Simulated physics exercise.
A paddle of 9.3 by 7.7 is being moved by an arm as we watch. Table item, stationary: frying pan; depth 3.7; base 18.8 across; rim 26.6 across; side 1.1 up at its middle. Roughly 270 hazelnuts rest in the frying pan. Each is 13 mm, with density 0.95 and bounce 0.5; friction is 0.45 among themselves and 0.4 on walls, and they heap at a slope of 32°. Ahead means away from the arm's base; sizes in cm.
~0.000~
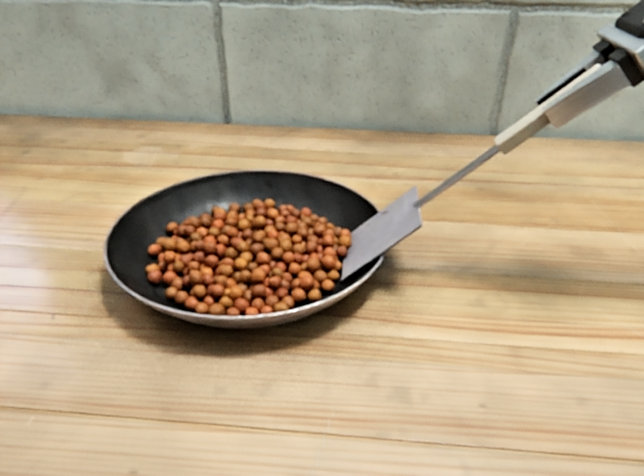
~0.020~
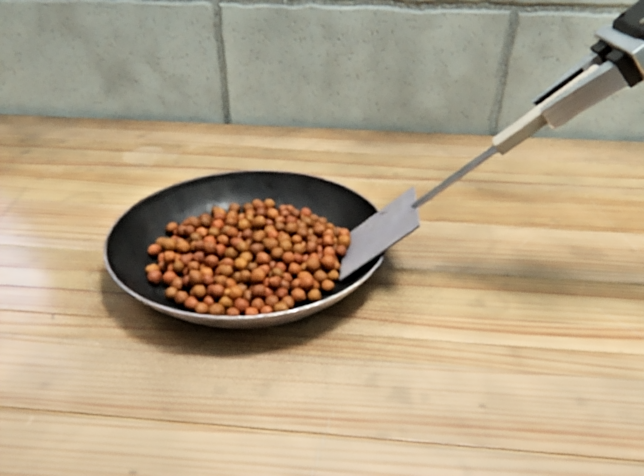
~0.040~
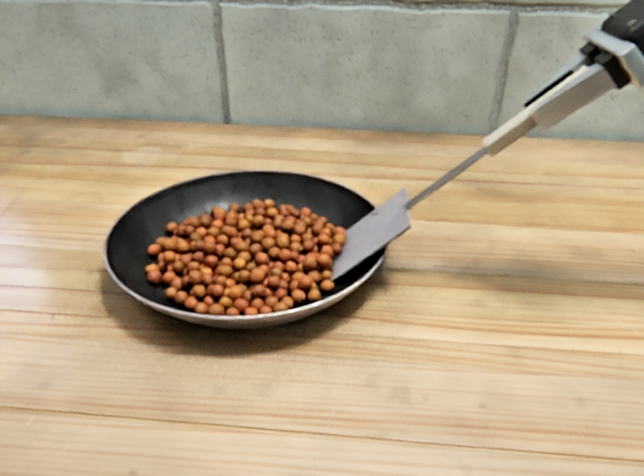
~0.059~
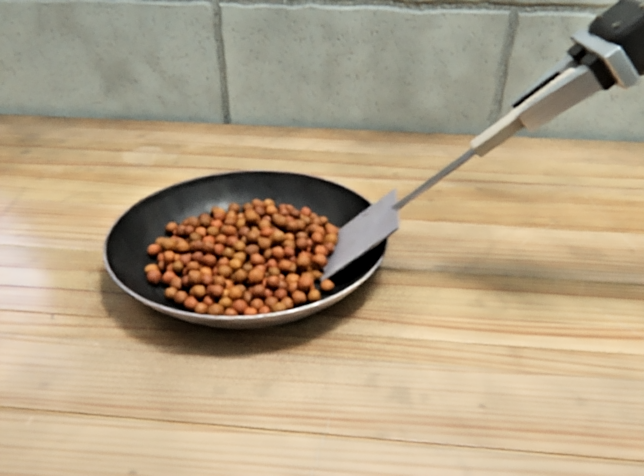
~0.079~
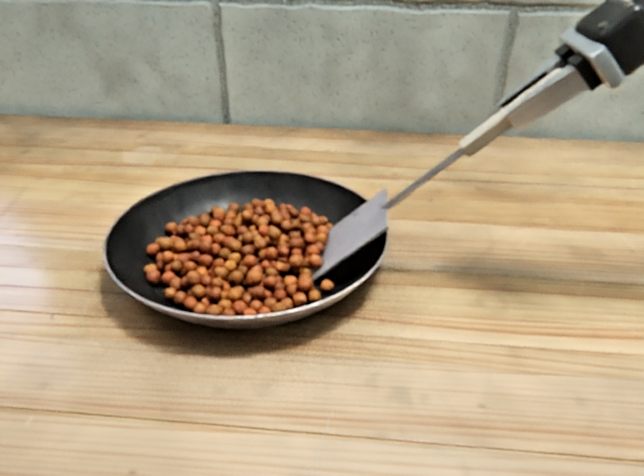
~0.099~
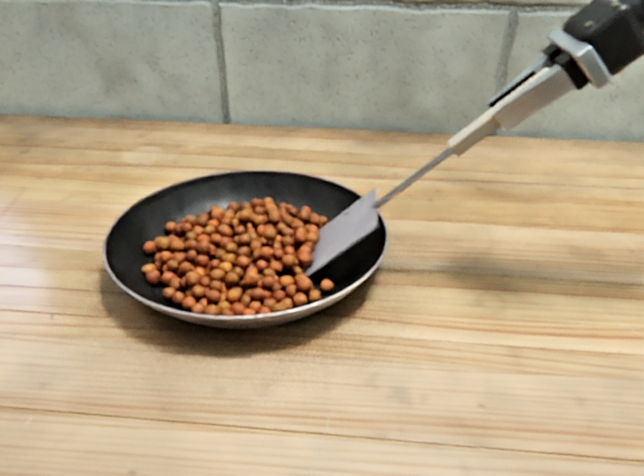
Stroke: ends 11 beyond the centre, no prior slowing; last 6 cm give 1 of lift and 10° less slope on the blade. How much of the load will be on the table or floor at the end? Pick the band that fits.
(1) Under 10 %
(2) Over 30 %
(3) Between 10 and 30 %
The answer is 3.
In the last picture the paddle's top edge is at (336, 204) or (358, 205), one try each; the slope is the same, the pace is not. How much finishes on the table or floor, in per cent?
That comes to about 35 and about 25 percent, in that order.
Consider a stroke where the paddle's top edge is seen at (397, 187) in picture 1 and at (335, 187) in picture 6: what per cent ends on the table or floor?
Near 30 in a hundred.
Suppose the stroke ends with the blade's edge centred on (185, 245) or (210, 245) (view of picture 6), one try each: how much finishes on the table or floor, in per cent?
Roughly 0 and 0 per cent.
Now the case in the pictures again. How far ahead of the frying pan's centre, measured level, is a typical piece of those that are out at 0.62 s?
I reckon roughly 18 centimetres.
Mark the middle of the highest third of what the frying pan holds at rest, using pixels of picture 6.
The centre sits close to (180, 238).
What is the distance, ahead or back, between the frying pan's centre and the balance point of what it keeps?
Offset: About 3.5 cm, ahead.
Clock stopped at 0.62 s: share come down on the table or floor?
15 %.
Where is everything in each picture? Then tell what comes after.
The first frame shows paddle top edge at (419, 204), sloping 44°; upper third of the load around (257, 242), from x 155 to 345, top at y 205; 267 in the frying pan.
The second frame shows paddle top edge at (417, 205), sloping 44°; upper third of the load around (256, 242), from x 155 to 345, top at y 205.
The third frame shows paddle top edge at (408, 206), sloping 44°; upper third of the load around (257, 243), from x 155 to 340, top at y 205.
The fourth frame shows paddle top edge at (398, 207), sloping 44°; upper third of the load around (257, 242), from x 150 to 335, top at y 205.
The fifth frame shows paddle top edge at (387, 206), sloping 44°; upper third of the load around (255, 242), from x 150 to 335, top at y 205.
The sixth frame shows paddle top edge at (377, 206), sloping 44°; upper third of the load around (252, 240), from x 150 to 335, top at y 205; 267 in the frying pan.
By 0.23 s, sloping 44°, highest piece 4 above the table; 267 in the frying pan.
By 0.36 s, sloping 41°, highest piece 5 above the table; 267 in the frying pan.
By 0.62 s, sloping 34°, highest piece 6 above the table; 226 in the frying pan, 37 on the table or floor, 4 on the blade or in flight.
By 1.67 s, sloping 34°, highest piece 5 above the table; 223 in the frying pan, 44 on the table or floor.
Final count, 223 in the frying pan, 44 on the table or floor. That is 16 % on the table or floor.
